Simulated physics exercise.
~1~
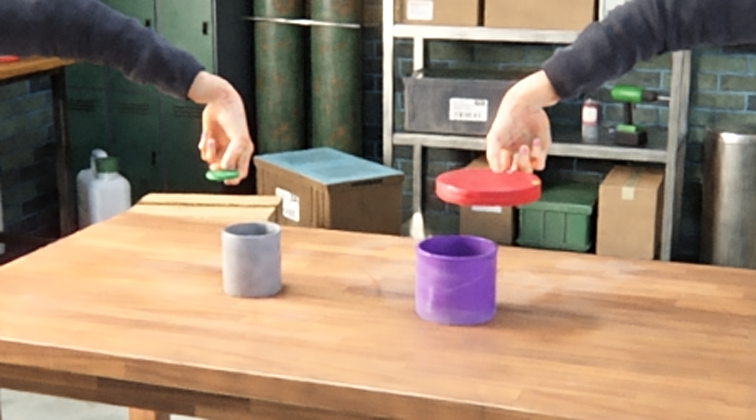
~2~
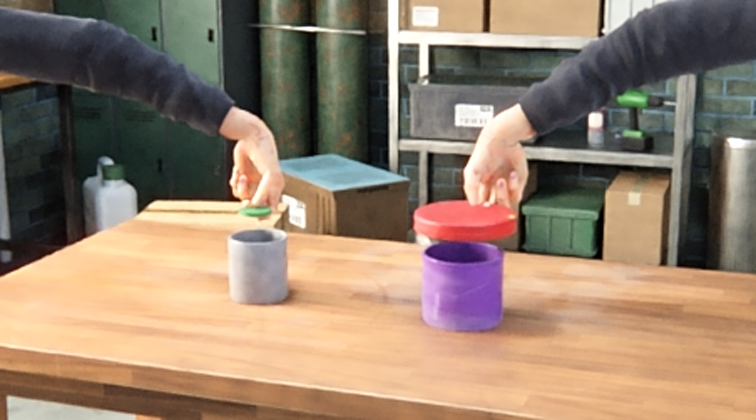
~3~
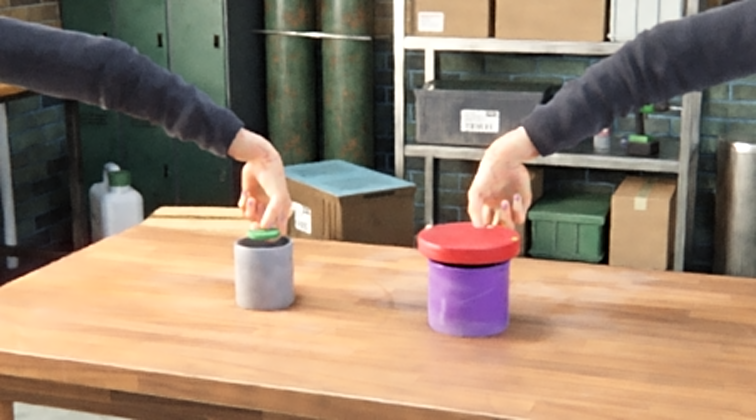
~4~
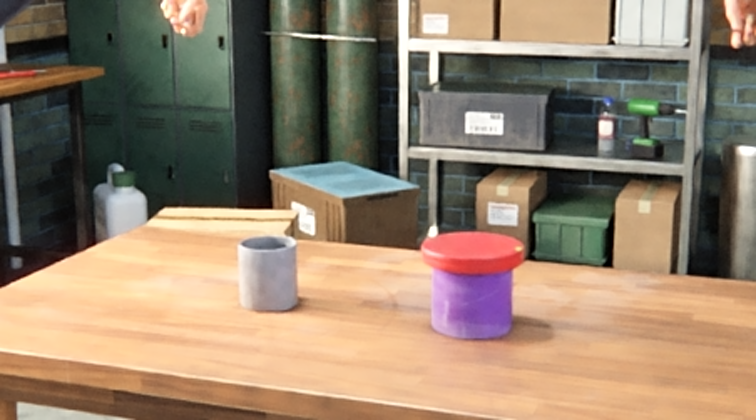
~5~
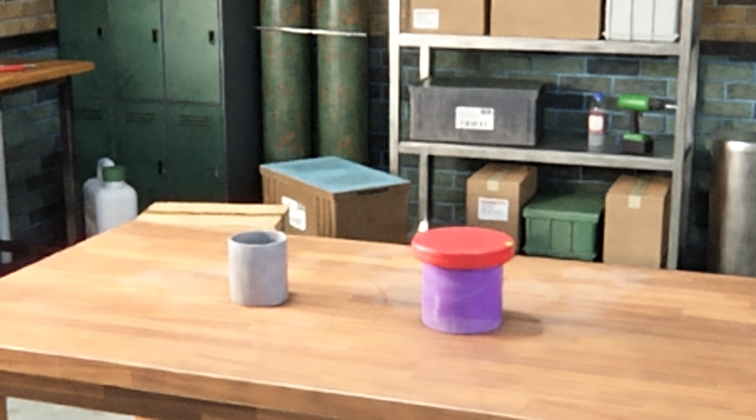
Two flat round lids, a small green one on the left and a broad red one on the right, are lowered by a pair of dark-sleeved hands toward open containers on a wooden workbench. The slightly swaying view looks across the bench in a workshop, with green lockers, boxes and metal shelves behind. The green lid hovers over a grey cup, the red one over a purple jar. The red lid settles on the jar's rim, while the green one drops inside the cup. The hands let go and withdraw, leaving the jar covered and the cup open.
